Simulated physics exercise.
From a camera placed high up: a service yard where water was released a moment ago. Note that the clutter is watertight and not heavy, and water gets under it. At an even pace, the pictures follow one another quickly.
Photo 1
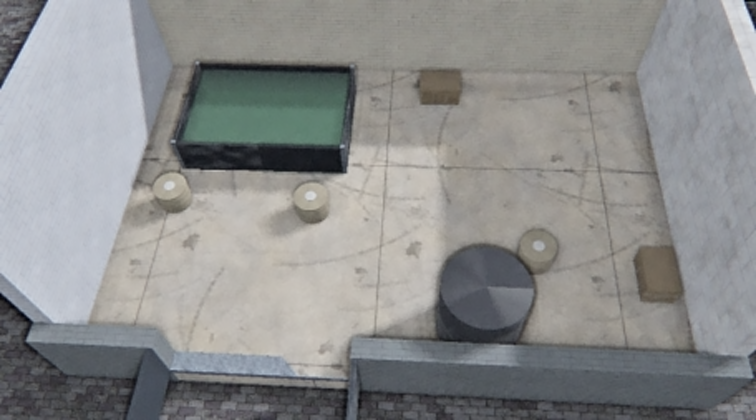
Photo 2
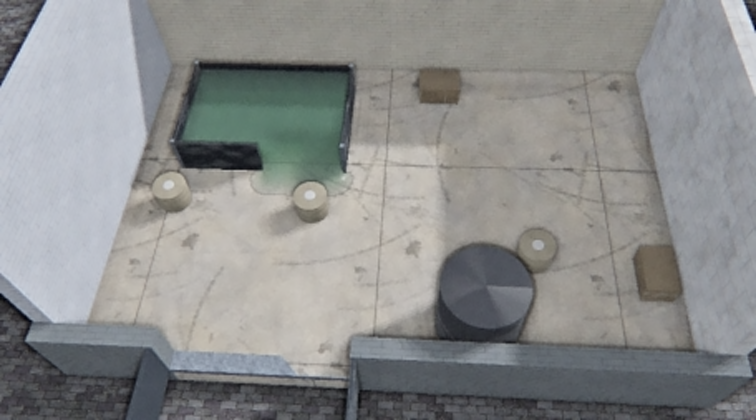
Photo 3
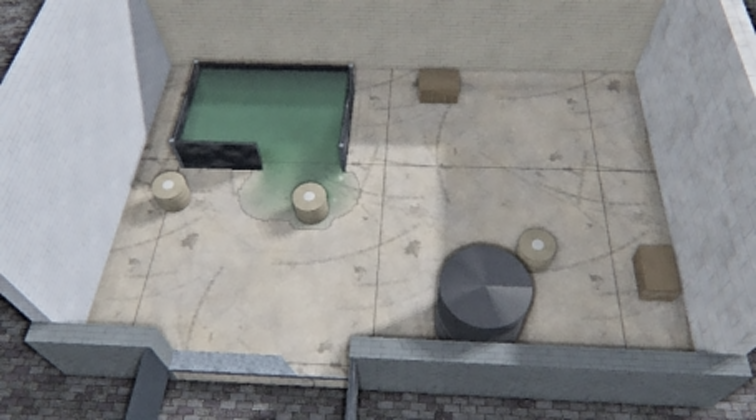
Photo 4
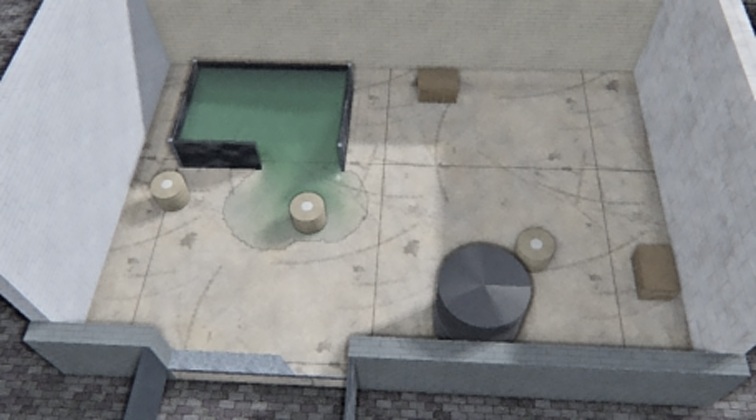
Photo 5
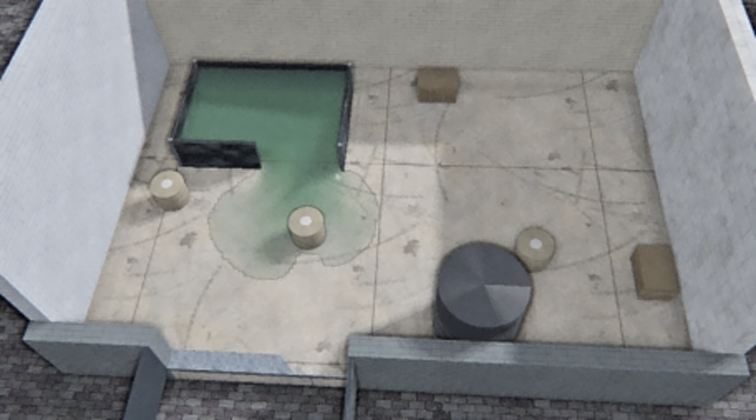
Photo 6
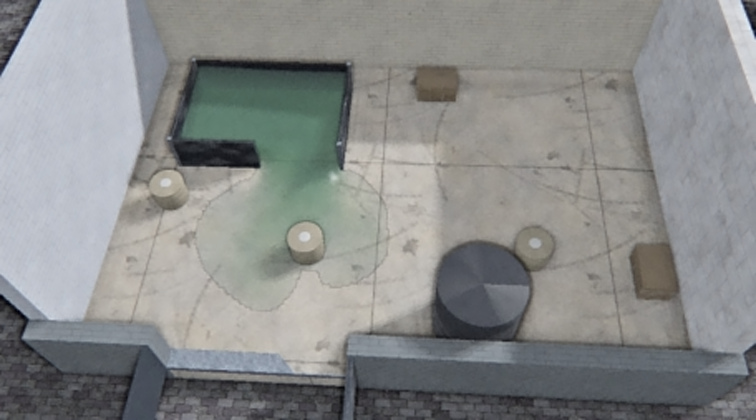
Green water spreading from an open gap in a dark-walled tank across a pale walled yard, nudging one small round tub forward.
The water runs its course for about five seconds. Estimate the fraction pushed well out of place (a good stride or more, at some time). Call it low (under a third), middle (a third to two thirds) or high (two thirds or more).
Low.
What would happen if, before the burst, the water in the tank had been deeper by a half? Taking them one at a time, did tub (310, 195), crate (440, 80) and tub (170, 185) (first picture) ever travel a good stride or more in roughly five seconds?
Answers in the order asked: Went past the threshold, stayed within the threshold, stayed within the threshold.
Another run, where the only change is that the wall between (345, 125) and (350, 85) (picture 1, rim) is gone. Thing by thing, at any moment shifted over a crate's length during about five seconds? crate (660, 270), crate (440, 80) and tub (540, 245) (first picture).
Here is how they go, in order: Dislodged that far, dislodged that far, and fails to go that far.
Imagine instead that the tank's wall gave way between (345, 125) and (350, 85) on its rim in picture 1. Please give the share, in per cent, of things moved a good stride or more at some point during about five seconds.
40 percent, give or take.
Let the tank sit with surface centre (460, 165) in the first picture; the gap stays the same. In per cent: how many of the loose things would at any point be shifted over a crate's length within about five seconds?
About 40 %.
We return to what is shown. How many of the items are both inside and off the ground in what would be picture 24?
The total is 0.
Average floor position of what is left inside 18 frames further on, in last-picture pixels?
Around pixel (440, 201).
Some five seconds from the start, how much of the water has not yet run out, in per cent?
Close to 64 percent of it stays.
A moment on, 1 of 5 are well off their spots; 0 afloat.
Next, 1 of 5 are well off their spots; 0 afloat.
Later, 1 of 5 are well off their spots; 0 afloat.
In the end, 1 of 5 are well off their spots, and 1 have been at some point; 0 afloat.
